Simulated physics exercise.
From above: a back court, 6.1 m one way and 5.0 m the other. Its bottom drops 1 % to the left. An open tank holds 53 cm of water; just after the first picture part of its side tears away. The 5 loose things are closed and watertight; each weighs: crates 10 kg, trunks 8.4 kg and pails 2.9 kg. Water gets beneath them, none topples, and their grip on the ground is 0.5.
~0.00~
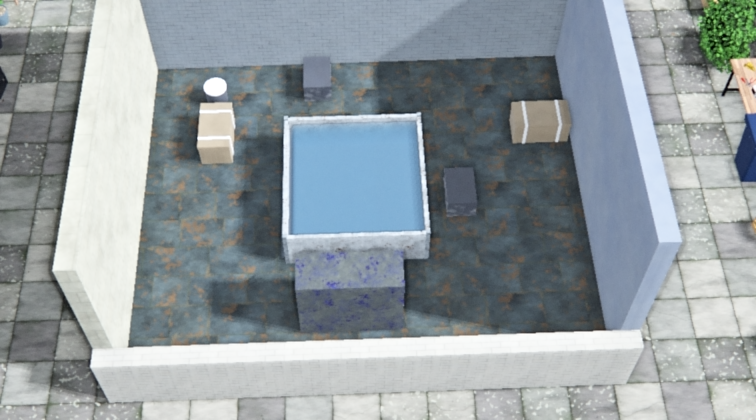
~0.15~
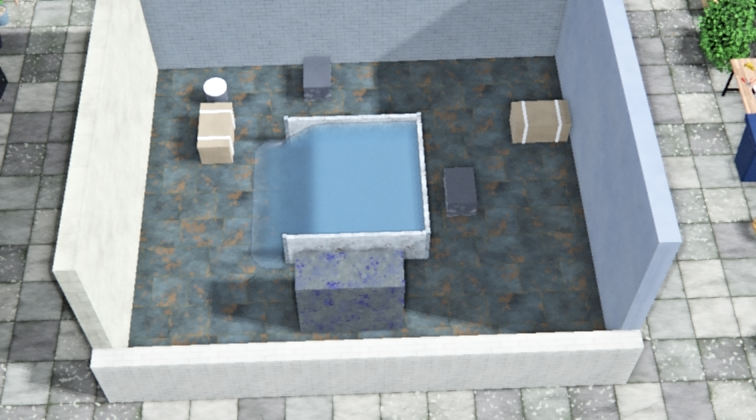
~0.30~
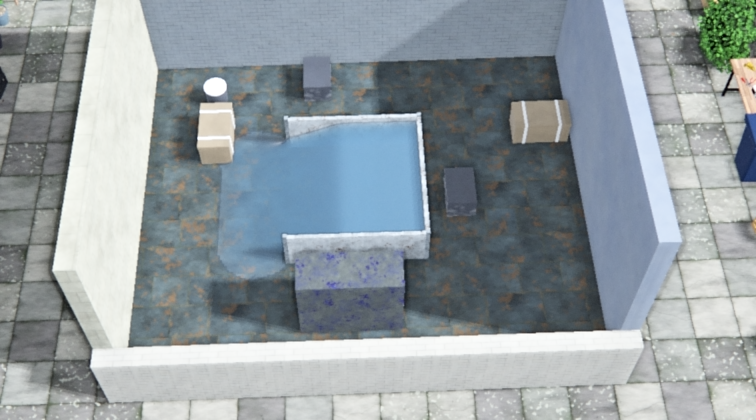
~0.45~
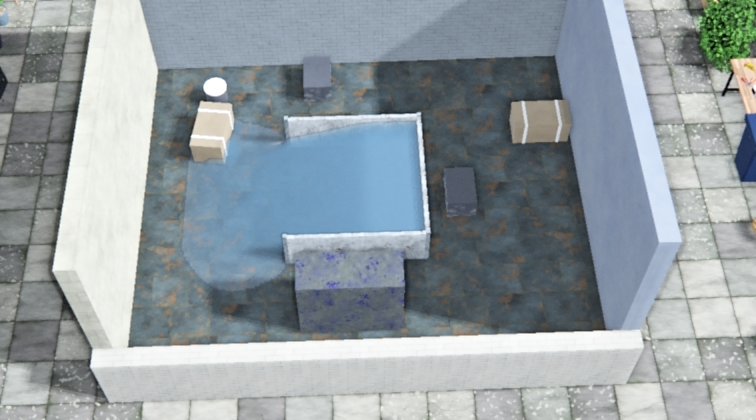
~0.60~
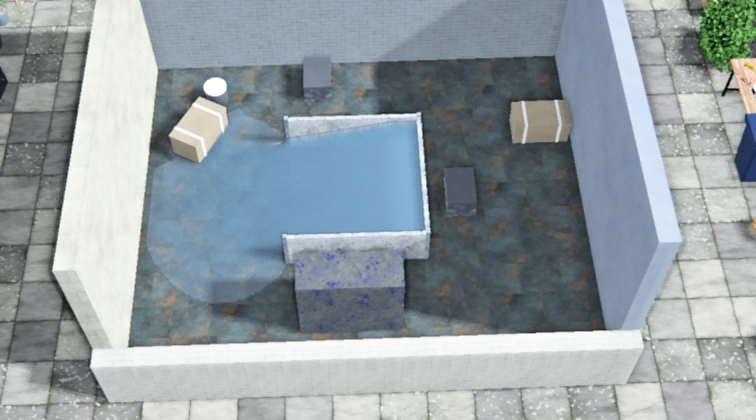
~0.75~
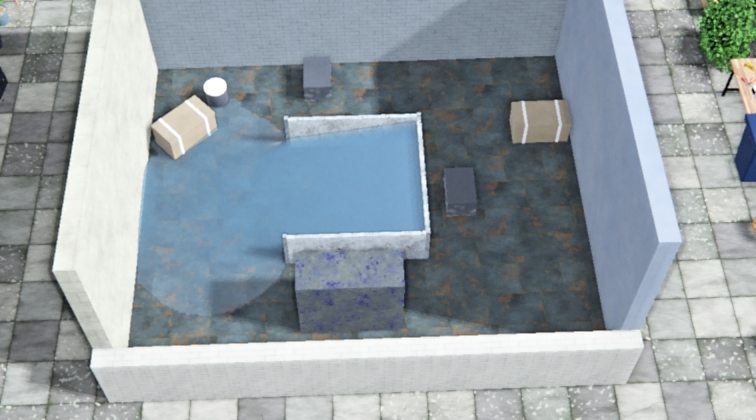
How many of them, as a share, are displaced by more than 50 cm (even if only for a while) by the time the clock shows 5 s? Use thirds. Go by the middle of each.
Share: From one to two thirds.
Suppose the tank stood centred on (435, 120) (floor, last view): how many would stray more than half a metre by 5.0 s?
In that case 3 of them.
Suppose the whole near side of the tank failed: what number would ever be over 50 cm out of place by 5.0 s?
In that case 3 of them.
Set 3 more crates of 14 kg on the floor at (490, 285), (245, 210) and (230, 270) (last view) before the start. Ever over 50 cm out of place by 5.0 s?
In that order: Under, over, over.
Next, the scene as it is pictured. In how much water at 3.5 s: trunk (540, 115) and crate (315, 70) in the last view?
About 0 and 3 cm.
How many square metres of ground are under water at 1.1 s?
Some 10.5 m2.
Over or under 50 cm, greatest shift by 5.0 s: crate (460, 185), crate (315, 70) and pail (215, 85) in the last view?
In turn: Short of it, past it, past it.
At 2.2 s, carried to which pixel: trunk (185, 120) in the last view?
Near (176, 61).
After 1.1 s 1 of 5 are over 50 cm from their spots; 1 afloat.
After 2.2 s 1 of 5 are over 50 cm from their spots; 2 afloat.
After 3.5 s 3 of 5 are over 50 cm from their spots; 1 afloat.
After 5.0 s 3 of 5 are over 50 cm from their spots, and 3 have been at some point; 2 afloat.
